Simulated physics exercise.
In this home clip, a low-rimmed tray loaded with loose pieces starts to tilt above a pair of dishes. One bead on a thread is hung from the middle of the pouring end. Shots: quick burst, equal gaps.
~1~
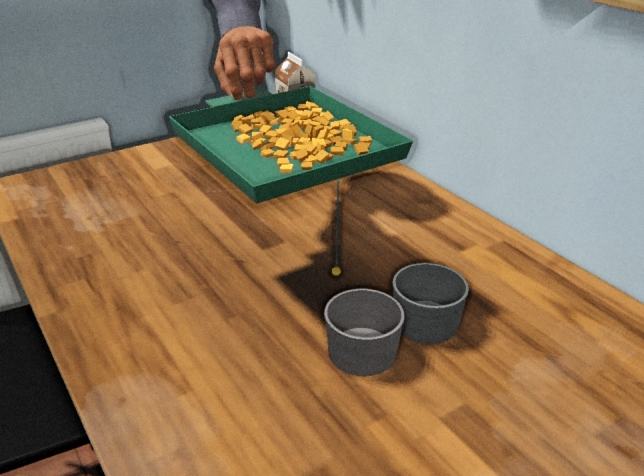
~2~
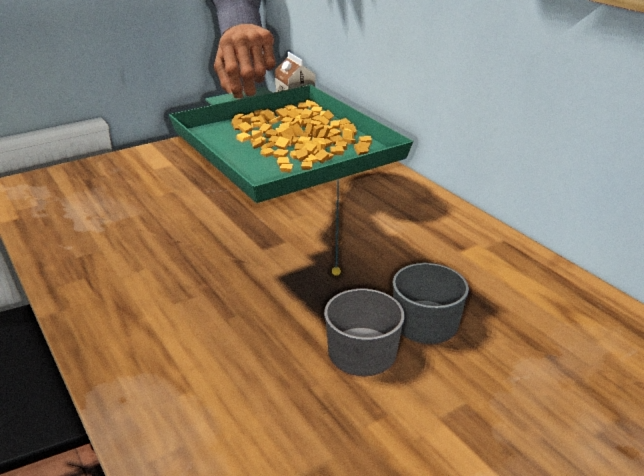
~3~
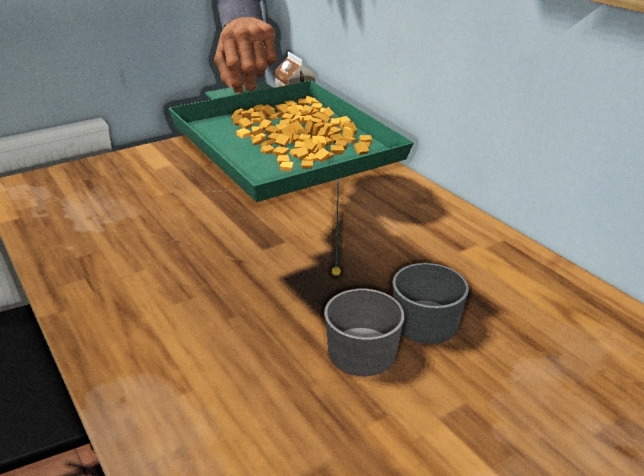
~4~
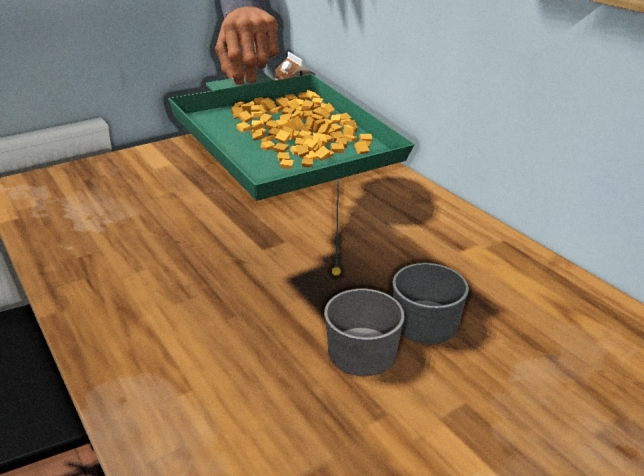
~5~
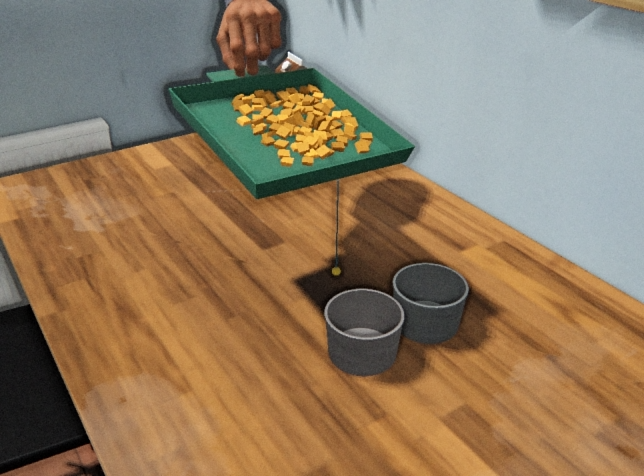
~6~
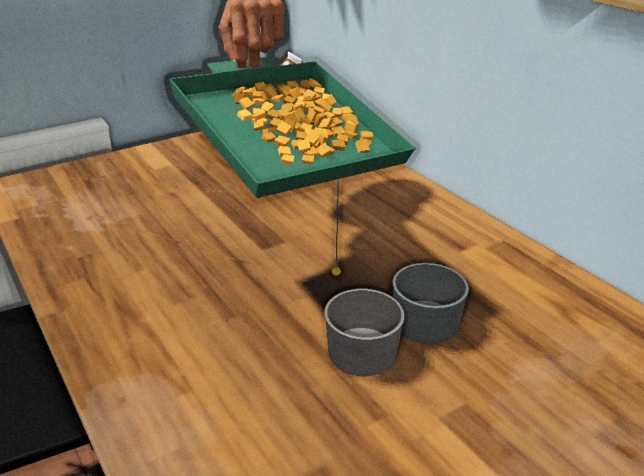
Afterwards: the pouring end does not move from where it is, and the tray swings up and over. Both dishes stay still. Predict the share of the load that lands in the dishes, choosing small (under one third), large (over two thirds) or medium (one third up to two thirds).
Medium.
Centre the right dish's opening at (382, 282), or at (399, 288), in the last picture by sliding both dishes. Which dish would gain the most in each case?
Placement one gives the one at right, placement two gives the one at right.
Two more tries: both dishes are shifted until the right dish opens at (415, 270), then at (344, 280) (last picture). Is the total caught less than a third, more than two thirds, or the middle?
In order of the places: Above two thirds, then less than a third.
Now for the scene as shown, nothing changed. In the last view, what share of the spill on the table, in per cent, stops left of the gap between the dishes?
Near 60 %.
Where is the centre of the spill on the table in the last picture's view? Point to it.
The centre sits near (392, 300).
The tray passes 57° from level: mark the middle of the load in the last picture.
Centre estimate: (358, 132).
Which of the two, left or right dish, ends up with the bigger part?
In the end, more sits in the rightmost one.
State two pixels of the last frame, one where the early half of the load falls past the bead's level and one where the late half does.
At about (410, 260), then at (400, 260).
Soon, tray tipped steeply; all on the tray.
A while on, tray tipped right over; most on the tray; a small part in the left dish; a small part in the right dish; a small part outside both; a stray few in the air.
Towards the end, tray tipped past a quarter turn; a small part in the left dish; about a third in the right dish; about half outside both.
Finally, tray tipped past a quarter turn; a small part in the left dish; about a third in the right dish; about half outside both.
